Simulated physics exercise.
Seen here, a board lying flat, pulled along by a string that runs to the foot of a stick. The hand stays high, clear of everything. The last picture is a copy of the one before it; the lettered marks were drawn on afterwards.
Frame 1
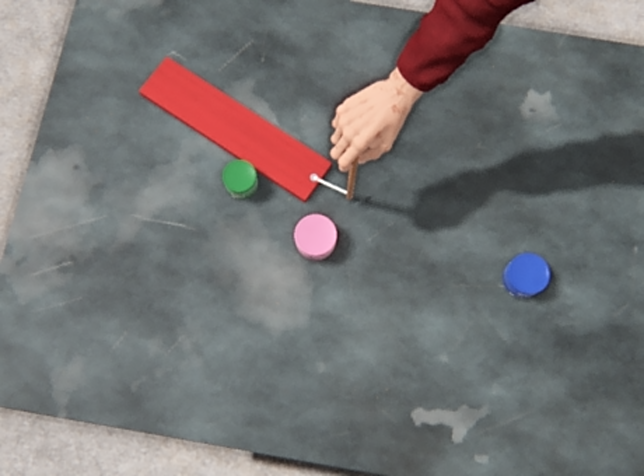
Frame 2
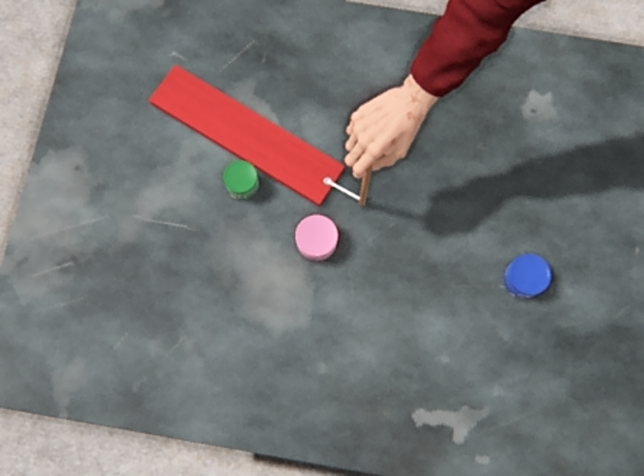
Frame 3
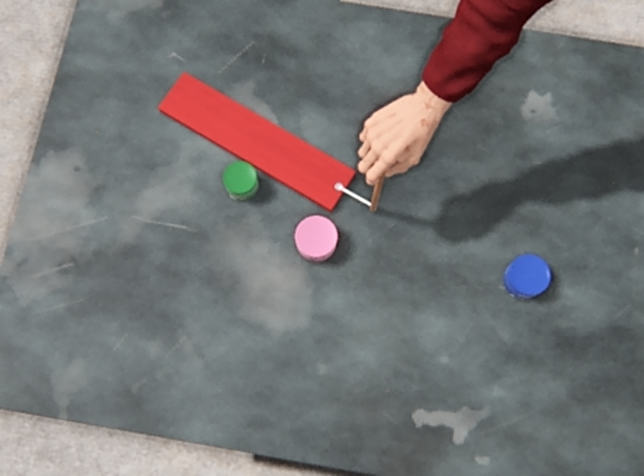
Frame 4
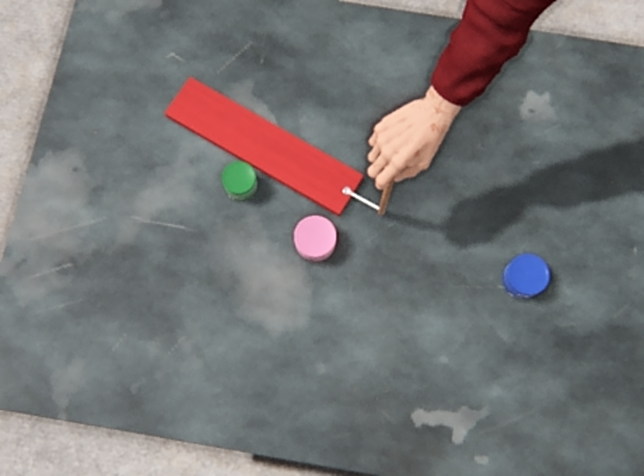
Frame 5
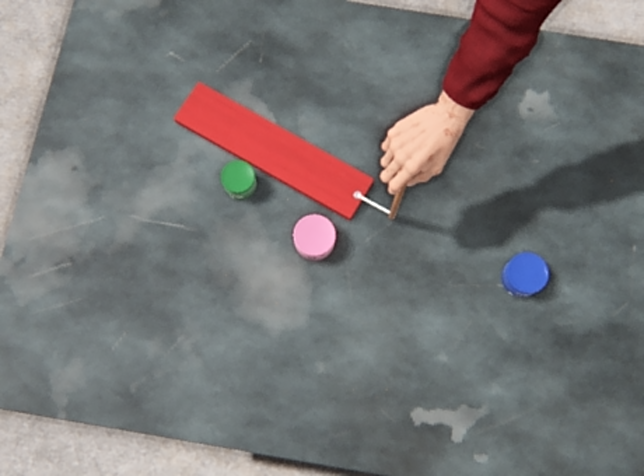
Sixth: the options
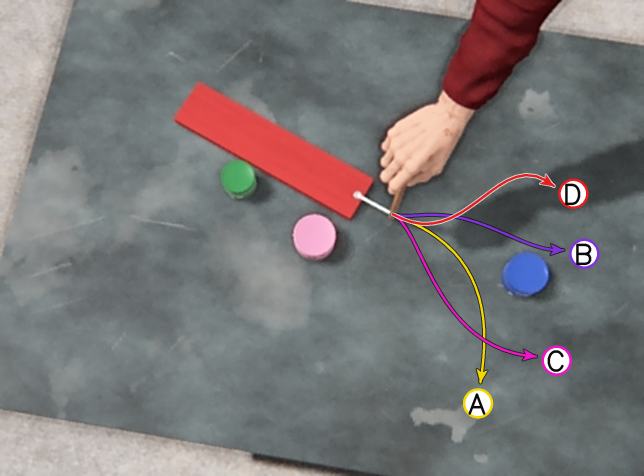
On a mottled grey surface, a hand with a stick slowly pulls a red board rightward.
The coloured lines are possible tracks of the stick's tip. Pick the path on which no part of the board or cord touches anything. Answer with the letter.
Choose path A.
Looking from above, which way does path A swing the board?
Clockwise.
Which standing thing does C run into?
It meets the pink tub.
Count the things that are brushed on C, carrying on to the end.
It touches one.
On the marked copy, A from (393, 214) via (471, 278) to (480, 383); B from (393, 214) via (484, 225) to (564, 250); C from (393, 214) via (446, 302) to (536, 356); D from (393, 214) via (476, 203) to (554, 186).
With A. Early on, foot of the stick (453, 252), middle of the board (333, 182).
Further on, foot of the stick (483, 319), middle of the board (378, 220).
At the end, foot of the stick (480, 383), middle of the board (401, 259); nothing has been touched.
As for the rest, B meets the blue tub; C meets the pink tub; D meets the green tub.
